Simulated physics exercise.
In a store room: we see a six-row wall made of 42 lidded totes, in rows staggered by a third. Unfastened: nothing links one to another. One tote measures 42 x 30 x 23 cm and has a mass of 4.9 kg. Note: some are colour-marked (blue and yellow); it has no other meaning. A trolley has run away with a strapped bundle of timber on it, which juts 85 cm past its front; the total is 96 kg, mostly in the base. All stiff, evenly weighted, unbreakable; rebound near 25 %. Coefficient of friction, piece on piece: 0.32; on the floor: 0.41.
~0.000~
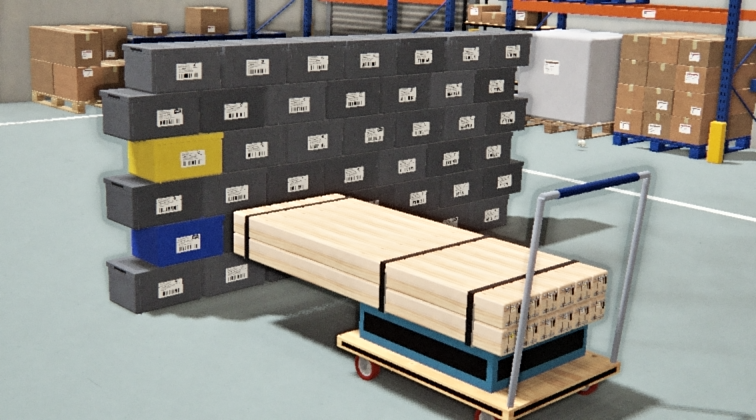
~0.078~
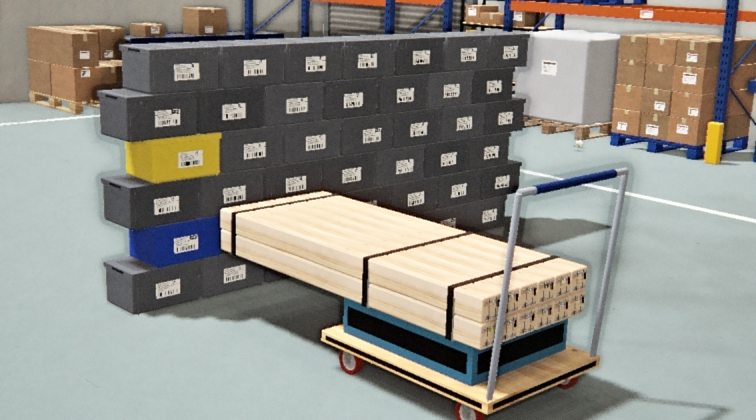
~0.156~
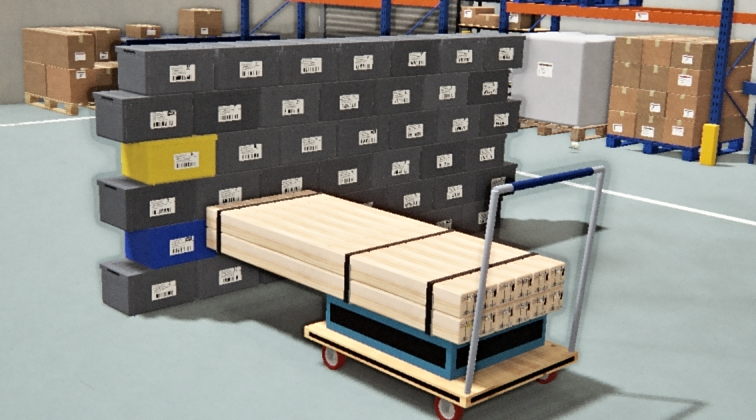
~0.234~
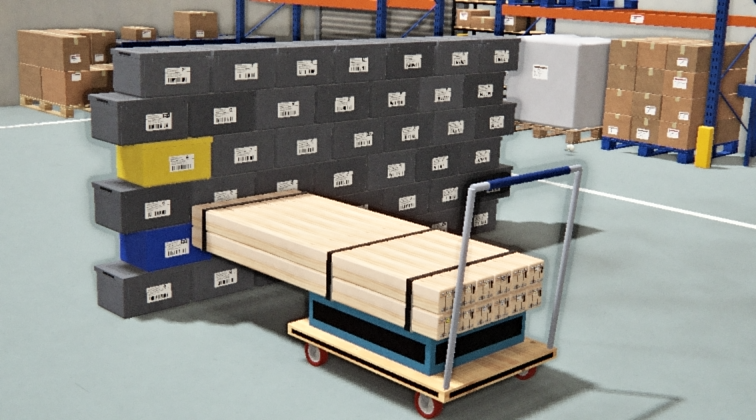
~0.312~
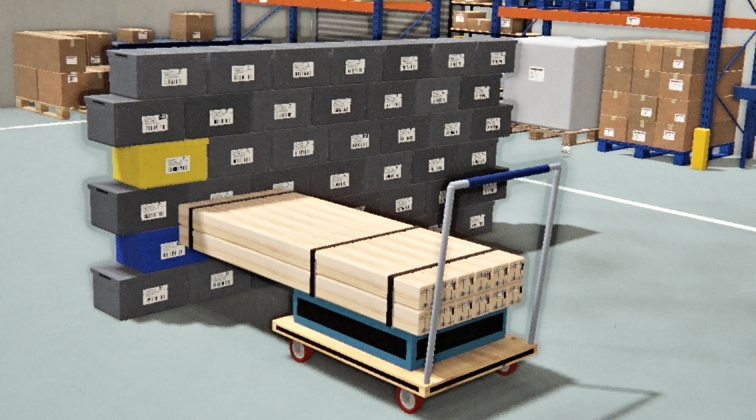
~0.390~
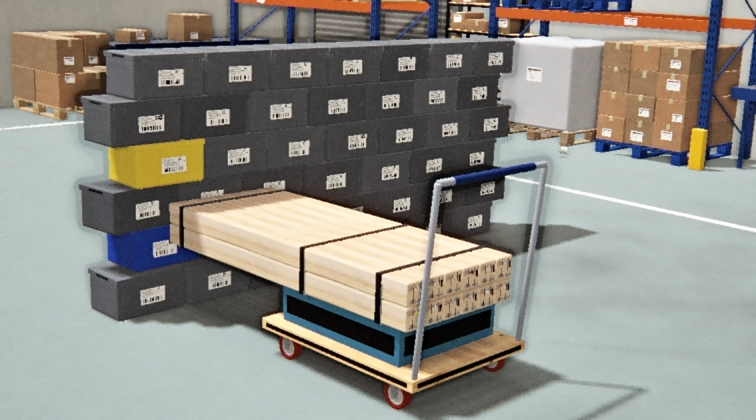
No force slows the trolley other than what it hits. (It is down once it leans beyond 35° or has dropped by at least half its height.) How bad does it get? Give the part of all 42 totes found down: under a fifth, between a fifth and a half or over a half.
Down count: Below twenty percent.
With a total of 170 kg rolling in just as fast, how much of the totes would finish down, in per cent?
About 50 %.
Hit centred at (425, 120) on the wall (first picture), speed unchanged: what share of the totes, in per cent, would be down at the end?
It would then come to 30 per cent.
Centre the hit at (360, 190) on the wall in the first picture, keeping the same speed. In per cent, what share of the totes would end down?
Roughly 0 per cent would be down.
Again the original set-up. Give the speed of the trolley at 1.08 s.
It is moving at around 0.1 m/s.
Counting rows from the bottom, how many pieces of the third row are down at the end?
It's 0 in that row.
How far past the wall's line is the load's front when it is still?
About 10 centimetres.
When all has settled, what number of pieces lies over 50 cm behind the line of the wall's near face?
0 or thereabouts.
After 0.45 s, load 9 cm past the wall's line, still rolling; none of the 42 totes down, 13 disturbed; yellow tote shifted 36 mm; blue tote shifted 9 cm.
After 0.50 s, load 11 cm past the wall's line, still rolling; none of the 42 totes down, 17 disturbed; blue tote shifted 11 cm; yellow tote shifted 54 mm.
After 0.68 s, load 14 cm past the wall's line, still rolling; none of the 42 totes down, 19 disturbed; blue tote shifted 14 cm; yellow tote shifted 10 cm.
After 1.08 s, load 13 cm past the wall's line, still rolling; none of the 42 totes down, 17 disturbed; yellow tote shifted 7 cm; blue tote shifted 13 cm.
At rest (1.5 s), load 11 cm past the wall's line, stopped; none of the 42 totes down, 17 disturbed; blue tote shifted 13 cm; yellow tote shifted 8 cm. That is 0 per cent. As the last picture would show them, middles, blue tote near (144, 238), yellow tote near (149, 158).
